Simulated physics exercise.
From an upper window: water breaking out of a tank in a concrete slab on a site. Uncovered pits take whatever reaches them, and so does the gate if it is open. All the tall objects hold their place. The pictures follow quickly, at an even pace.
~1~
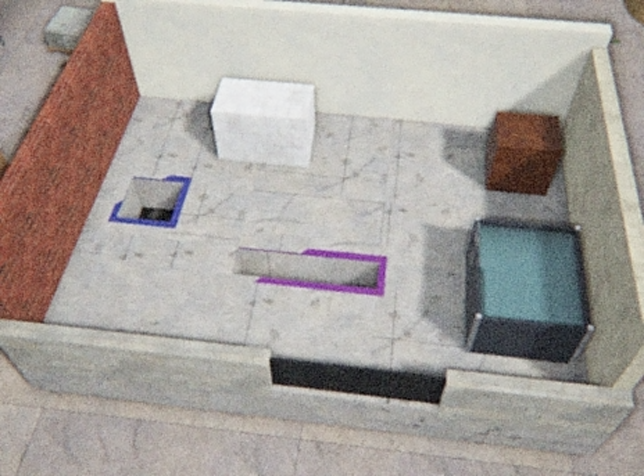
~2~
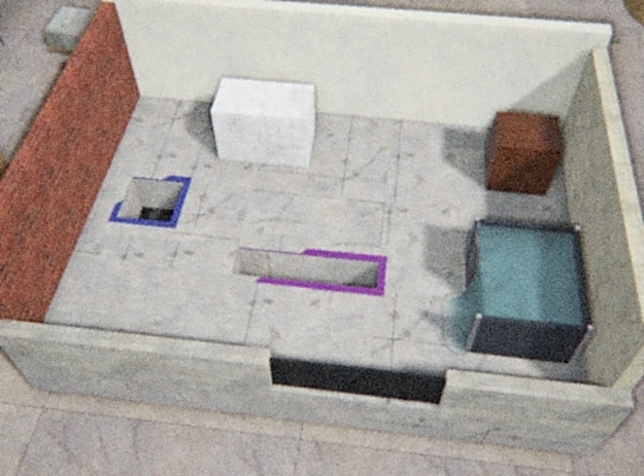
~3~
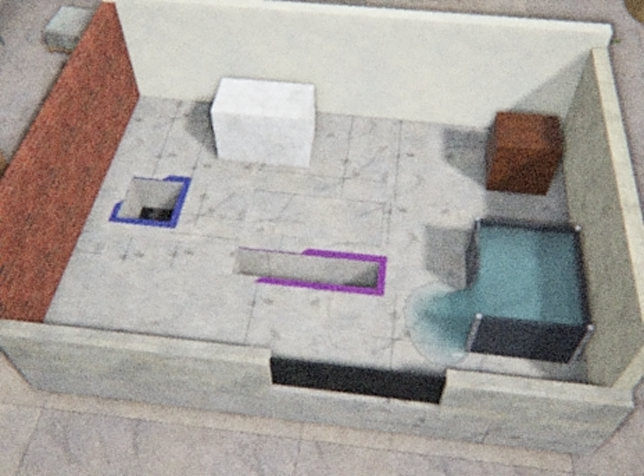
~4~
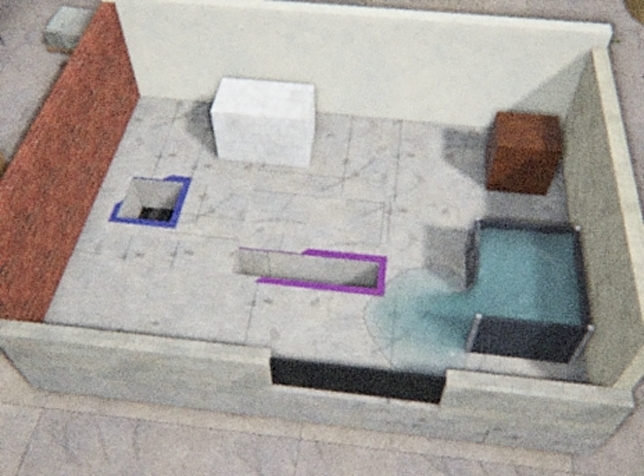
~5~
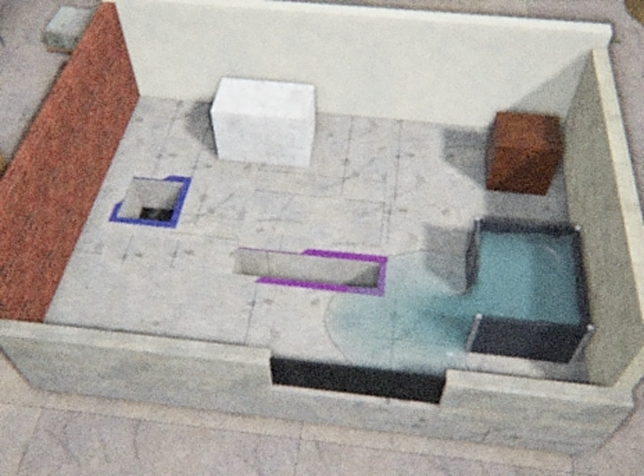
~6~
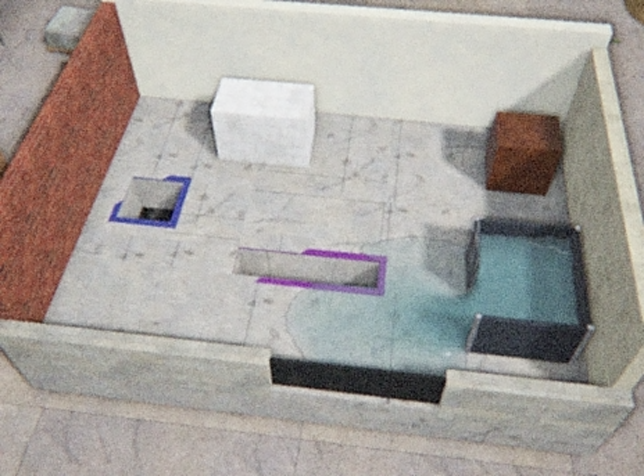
Water pours out of a tank on the right and spreads left across the slab.
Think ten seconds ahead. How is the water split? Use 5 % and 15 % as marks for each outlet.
In the end: The gate takes under 5 %; the purple pit takes over 15 %; the blue pit takes over 15 %.
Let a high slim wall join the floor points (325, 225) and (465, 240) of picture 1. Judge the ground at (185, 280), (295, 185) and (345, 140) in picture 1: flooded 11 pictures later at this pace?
One after the other: Wet, clear, not flooded.
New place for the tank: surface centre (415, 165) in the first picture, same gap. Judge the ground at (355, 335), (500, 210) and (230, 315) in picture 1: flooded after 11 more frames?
In that order: Clear, no water, free of water.
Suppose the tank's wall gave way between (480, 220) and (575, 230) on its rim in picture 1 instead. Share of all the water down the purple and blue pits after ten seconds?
Roughly, in per cent: Purple 25, blue 12.
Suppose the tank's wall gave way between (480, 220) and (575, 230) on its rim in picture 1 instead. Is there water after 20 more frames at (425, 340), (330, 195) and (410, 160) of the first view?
In turn: Free of water, wet, covered.
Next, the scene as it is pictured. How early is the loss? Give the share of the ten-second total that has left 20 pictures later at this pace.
Close to 35 %.
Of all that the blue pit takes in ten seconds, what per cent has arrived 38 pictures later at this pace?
Roughly 55 per cent.
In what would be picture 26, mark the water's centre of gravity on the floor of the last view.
Roughly at (311, 303).
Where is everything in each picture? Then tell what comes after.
In the first frame, still water in the tank at (529, 274).
In the second frame, the front is at (455, 297), out from the gap at (473, 312).
In the third frame, water pours out at (472, 314) and has run to (413, 302).
In the fourth frame, the front is at (369, 317), out from the gap at (472, 316).
In the fifth frame, the front is at (330, 316), out from the gap at (472, 316).
In the sixth frame, water pours out at (472, 315) and has run to (293, 326).
A moment on, water covers 30 % of the floor; the gate 0 %, the purple pit 5 %, the blue pit 0 %.
Next, water covers 40 % of the floor; the gate 0 %, the purple pit 11 %, the blue pit 0 %.
Then, water covers 40 % of the floor; the gate 0 %, the purple pit 16 %, the blue pit 1 %.
Later, water covers 50 % of the floor; the gate 0 %, the purple pit 20 %, the blue pit 12 %.
In the end, water covers 70 % of the floor; the gate 0 %, the purple pit 26 %, the blue pit 21 %.
